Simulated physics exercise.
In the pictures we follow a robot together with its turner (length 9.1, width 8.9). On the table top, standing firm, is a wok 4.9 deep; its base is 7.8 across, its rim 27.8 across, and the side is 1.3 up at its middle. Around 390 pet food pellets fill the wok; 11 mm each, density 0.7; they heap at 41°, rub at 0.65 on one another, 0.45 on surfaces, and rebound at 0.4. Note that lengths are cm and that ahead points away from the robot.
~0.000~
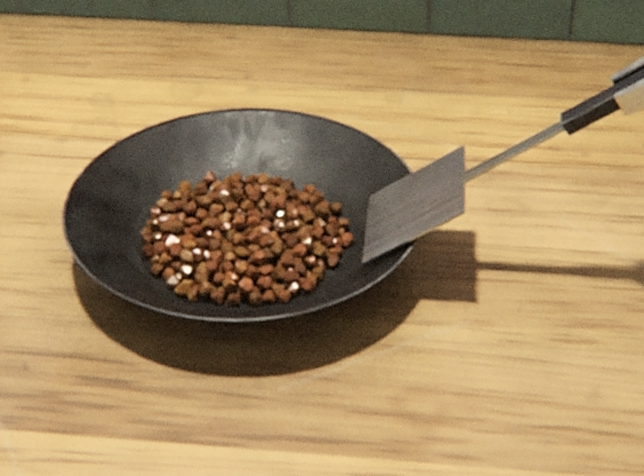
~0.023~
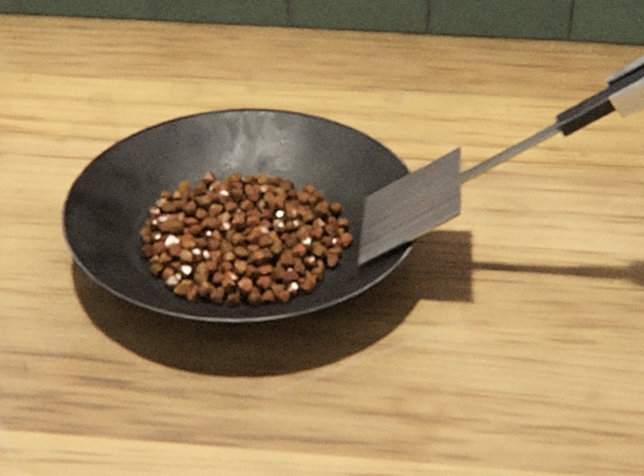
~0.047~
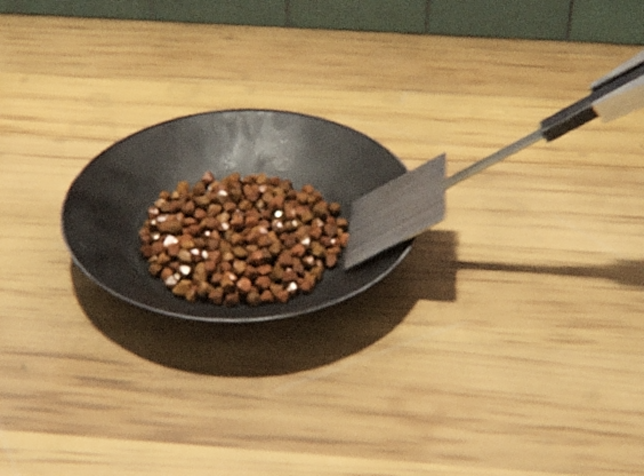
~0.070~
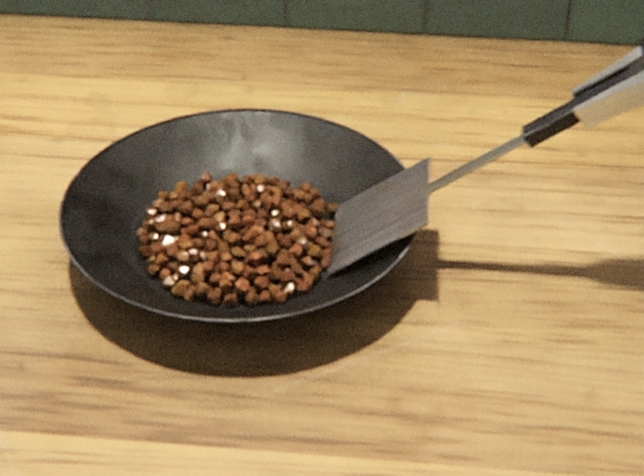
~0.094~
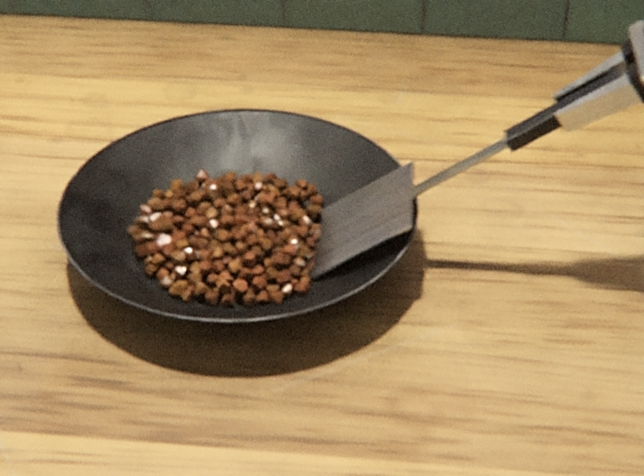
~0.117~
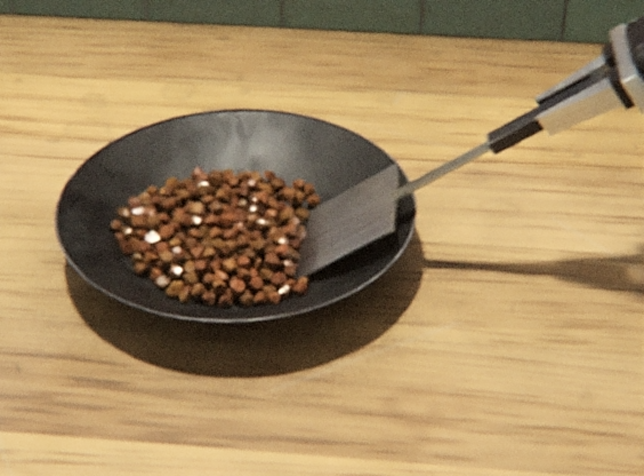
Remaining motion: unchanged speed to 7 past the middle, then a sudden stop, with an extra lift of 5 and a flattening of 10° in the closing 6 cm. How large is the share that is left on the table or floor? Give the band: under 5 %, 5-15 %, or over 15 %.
Band: Under 5 %.
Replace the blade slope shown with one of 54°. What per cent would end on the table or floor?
Result, estimated: 5 %.
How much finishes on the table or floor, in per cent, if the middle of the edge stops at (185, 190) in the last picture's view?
Approximately 0 per cent, I reckon.
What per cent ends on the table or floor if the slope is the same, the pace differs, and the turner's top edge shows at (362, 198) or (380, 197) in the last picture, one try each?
Some 10 and 5 per cent.
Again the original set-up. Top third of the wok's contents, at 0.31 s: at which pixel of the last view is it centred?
Centre: Approx. (114, 205) in the last view.
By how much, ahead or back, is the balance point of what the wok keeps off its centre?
The balance point lies close to 6.0 cm ahead.
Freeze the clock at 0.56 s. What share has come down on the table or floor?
My estimate is roughly 2 %.
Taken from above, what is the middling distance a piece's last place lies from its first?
Near 7 cm, measured level.
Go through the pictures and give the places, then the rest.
The turner top edge at (465, 178), sloping 37°; upper third of the load around (247, 227), from x 145 to 350, top at y 180; 388 in the wok, in the first picture.
The turner top edge at (460, 179), sloping 37°; upper third of the load around (247, 228), from x 145 to 350, top at y 180, in the second picture.
The turner top edge at (445, 185), sloping 37°; upper third of the load around (246, 228), from x 145 to 345, top at y 180, in the third picture.
The turner top edge at (429, 189), sloping 37°; upper third of the load around (247, 228), from x 140 to 340, top at y 180, in the fourth picture.
The turner top edge at (412, 193), sloping 37°; upper third of the load around (234, 224), from x 135 to 340, top at y 175, in the fifth picture.
The turner top edge at (396, 196), sloping 37°; upper third of the load around (216, 223), from x 115 to 335, top at y 175; 388 in the wok, in the sixth picture.
After 0.21 s, sloping 37°, highest piece 5 above the table; 388 in the wok.
After 0.31 s, sloping 32°, highest piece 6 above the table; 384 in the wok, 4 on the blade or in flight.
After 0.56 s, sloping 27°, highest piece 7 above the table; 377 in the wok, 6 on the table or floor, 5 on the blade or in flight.
After 1.61 s, sloping 27°, highest piece 6 above the table; 376 in the wok, 12 on the table or floor.
In the end, 376 in the wok, 12 on the table or floor. That is 3 % on the table or floor.
